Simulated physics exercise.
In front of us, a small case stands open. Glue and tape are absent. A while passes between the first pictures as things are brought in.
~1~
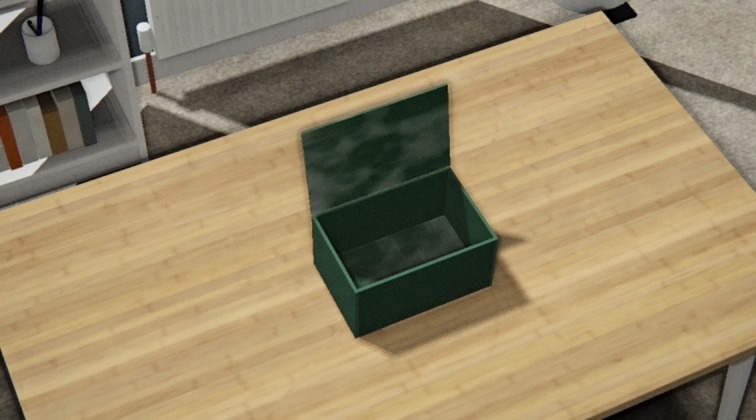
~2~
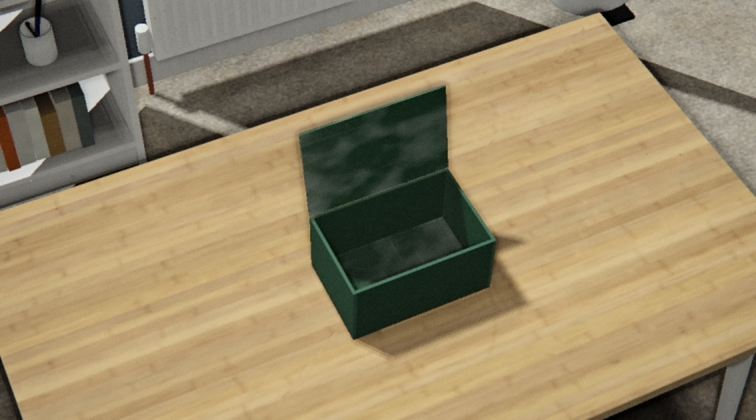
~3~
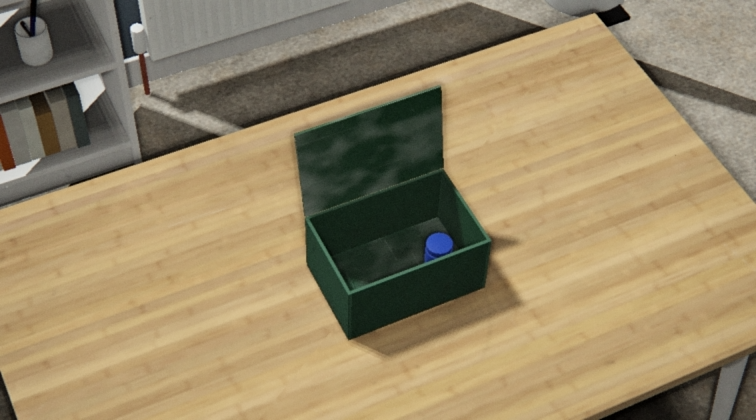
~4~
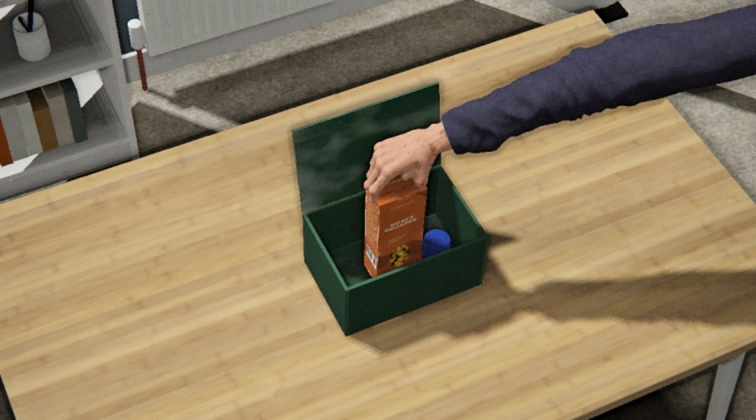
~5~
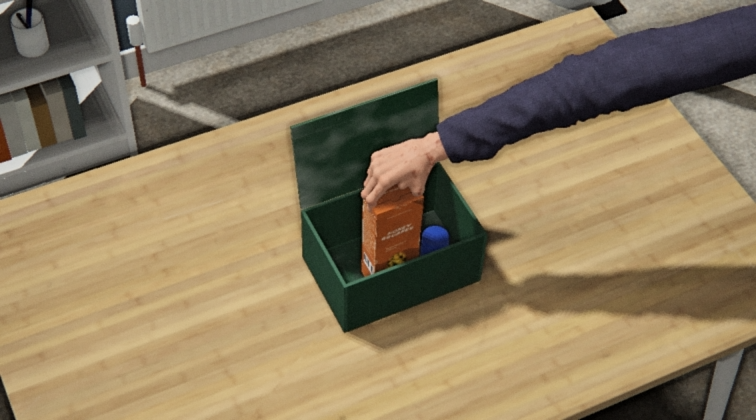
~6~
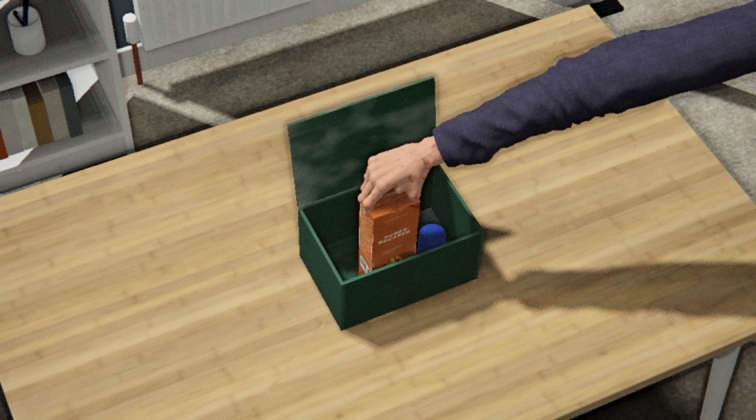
A green box gains a blue item, then a hand lowers an orange carton inside.
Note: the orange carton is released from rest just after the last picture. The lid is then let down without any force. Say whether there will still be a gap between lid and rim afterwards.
Lid lifted.
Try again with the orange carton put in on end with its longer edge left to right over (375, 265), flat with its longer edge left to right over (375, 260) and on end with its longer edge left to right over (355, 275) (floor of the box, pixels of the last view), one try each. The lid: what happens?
Well, the first try leaves the lid standing open, the second leaves it lying shut, and the third leaves it standing open.
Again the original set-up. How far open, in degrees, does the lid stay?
Measured angle - around 45°.
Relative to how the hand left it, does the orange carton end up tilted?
Looking at the last picture, the orange carton is left as set.
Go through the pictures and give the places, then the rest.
In the first picture, the last thing is not in view yet.
In the second picture, the last thing is not in view yet.
In the third picture, the last thing is not in view yet.
The fourth picture shows still above its spot; orange carton (394, 228).
The fifth picture shows still above its spot; orange carton (391, 235).
The sixth picture shows in place under the hand; orange carton (388, 239).
Then, 1.20 s after the last picture, lid starting down.
Then, 1.70 s after the last picture, lid 54° above the rim.
Then, 3.50 s after the last picture, lid 46° above the rim.
At rest, lid 46° above the rim; both in place. Seen from the same camera at the end, orange carton near (388, 239).
